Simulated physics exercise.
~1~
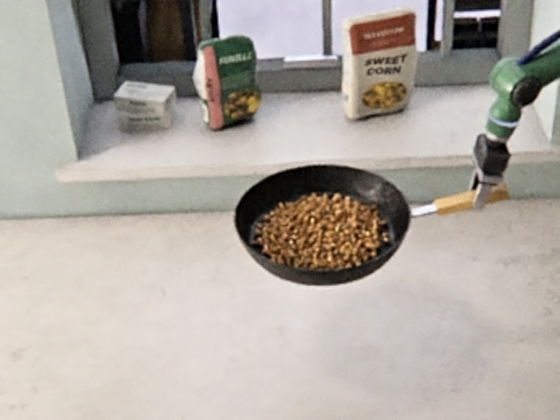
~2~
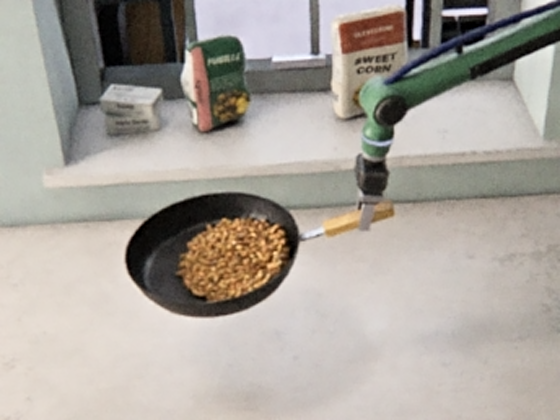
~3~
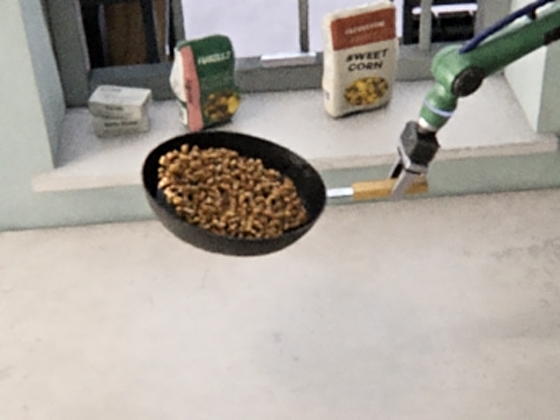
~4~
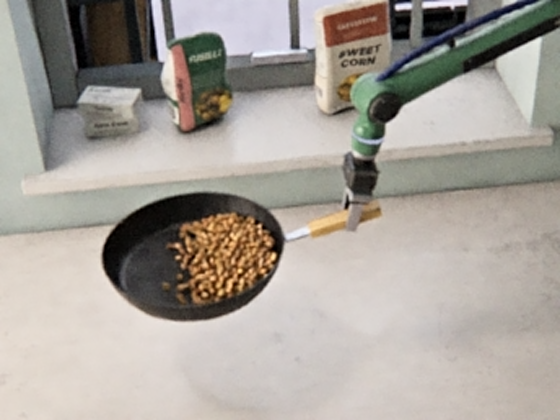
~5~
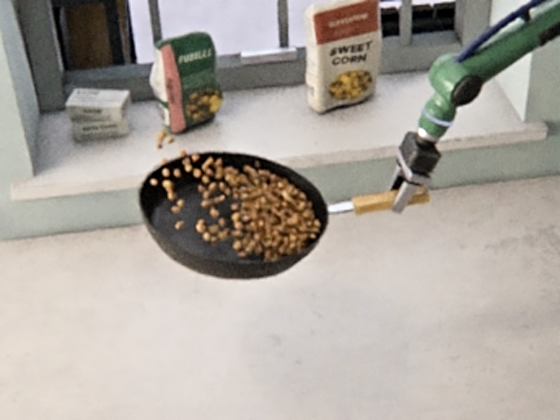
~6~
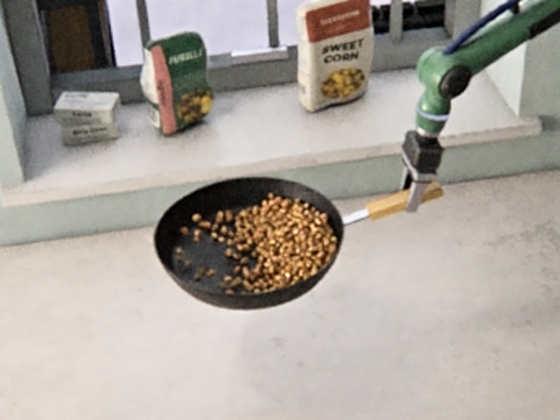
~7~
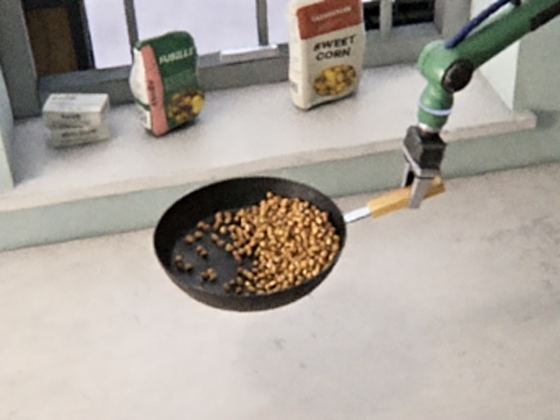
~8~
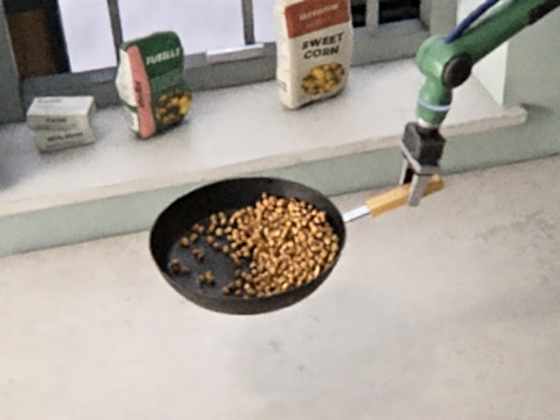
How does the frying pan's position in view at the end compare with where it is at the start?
At the end the frying pan sits further to the left and slightly lower in view than it does at the start.
